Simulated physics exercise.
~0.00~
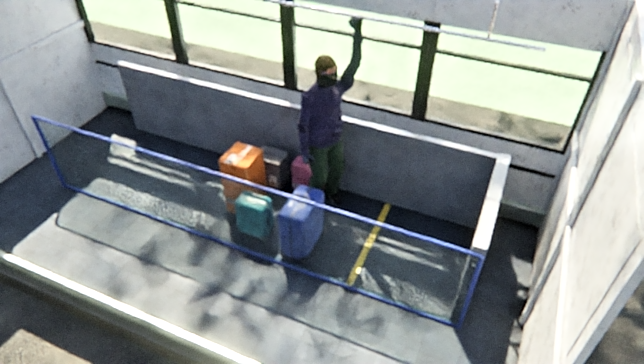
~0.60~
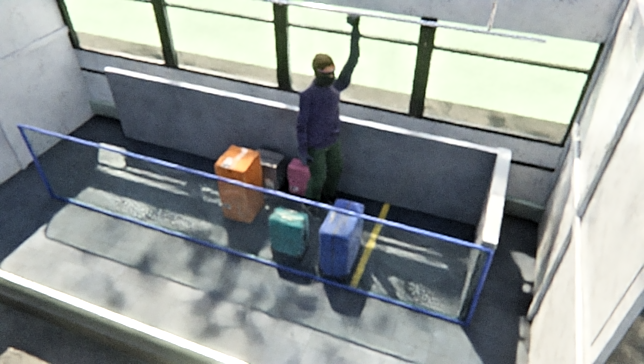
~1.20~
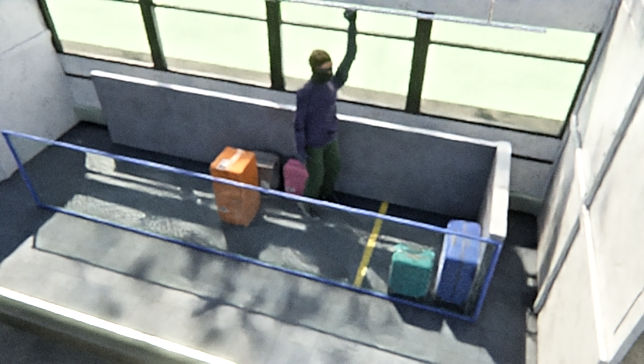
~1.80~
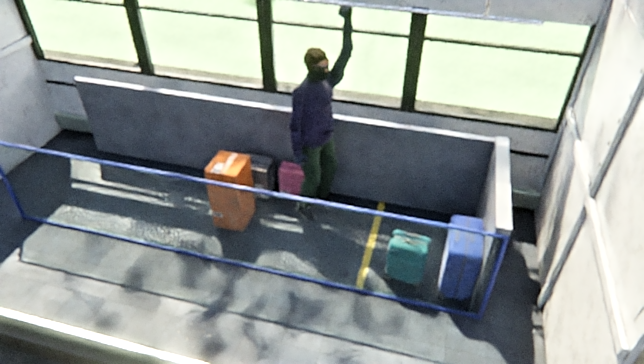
At first, a masked passenger in a dark top stands in a bus bay, one arm raised to the rail, with an orange bag, a grey pack, a pink carton and teal and blue wheeled cases close by. The teal and blue cases then roll to the right, nearing the yellow line on the floor. They keep rolling and cross it, while the rest of the luggage and the passenger stay put. Finally, the two cases stand upright beyond the line near the right end, the teal one shifting back only slightly, and the other pieces remain short of it.
